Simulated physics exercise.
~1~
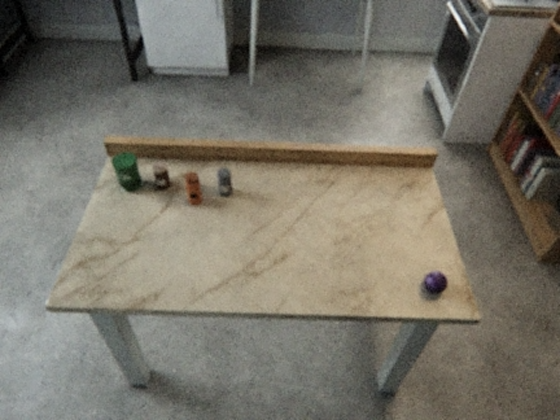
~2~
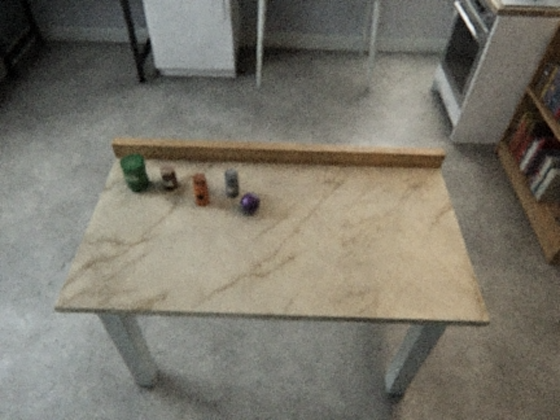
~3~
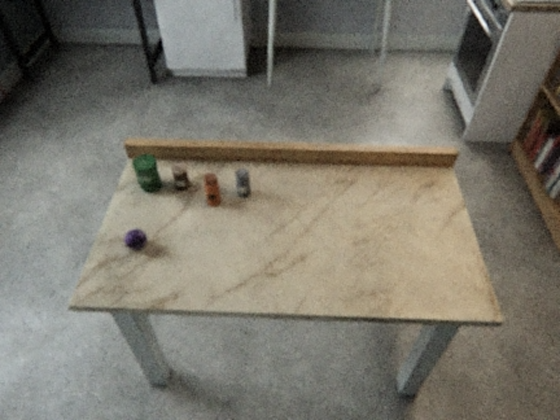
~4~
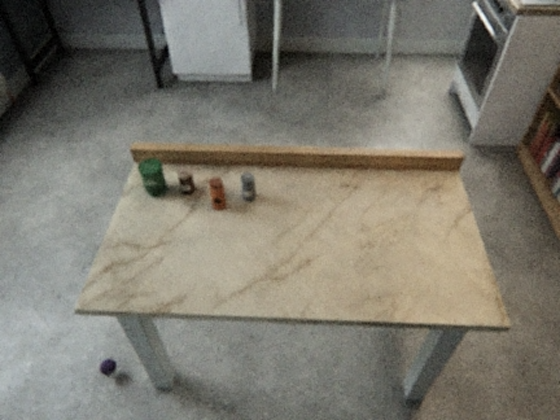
On a marble-patterned table, a purple ball rolling left past four standing containers, leaving the edge and ending on the floor.
